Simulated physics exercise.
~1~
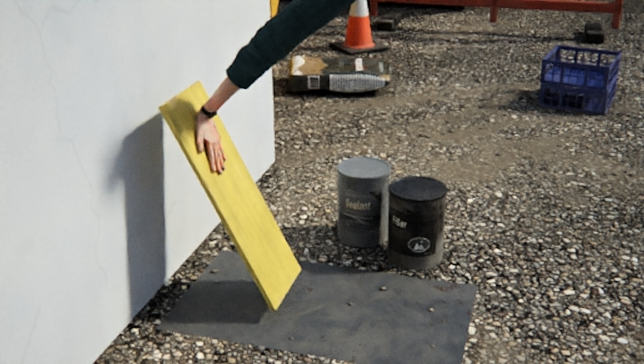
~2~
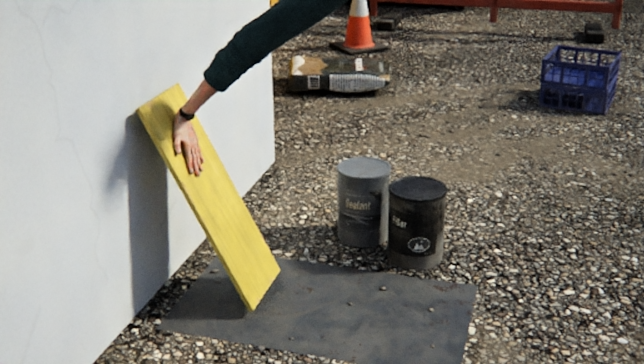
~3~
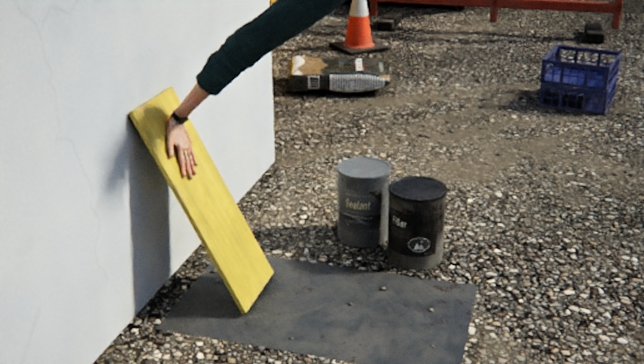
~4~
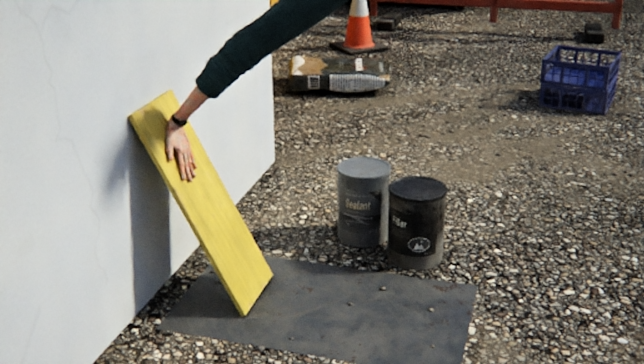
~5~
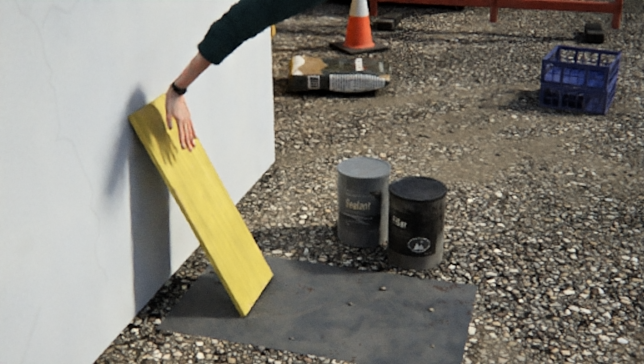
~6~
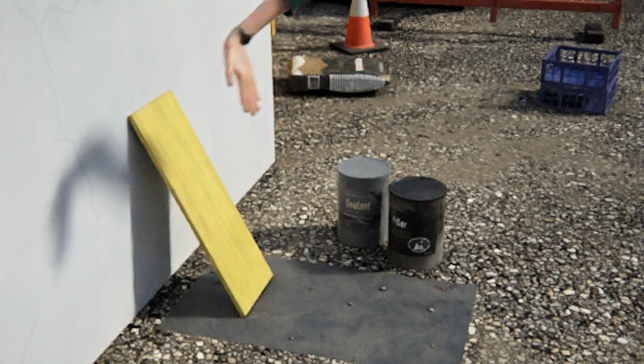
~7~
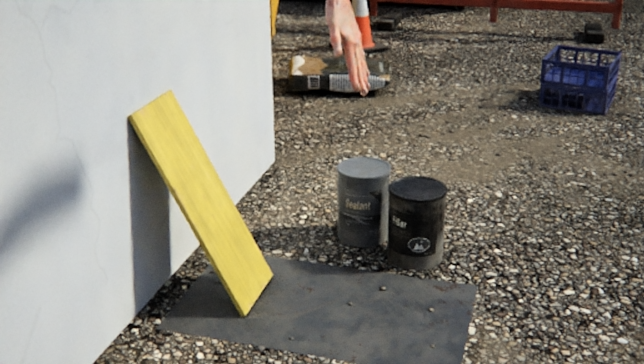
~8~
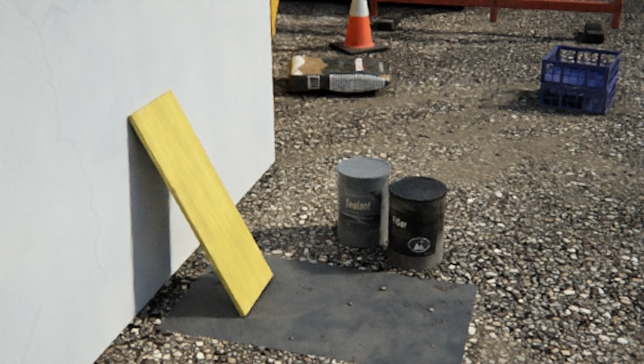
The clip opens on a bare pale wall above gravel, where a hand holds a yellow board tilted over a dark mat, with a grey pail and a black pail standing to the right. The hand guides the board a short way left until its top edge rests against the wall. It keeps its palm on the board for a moment while the board stays put. Then the fingers lift away, and the arm draws back up and to the right, its shadow sliding across the wall. The hand leaves the view, and the board remains leaning, with both pails still in place.
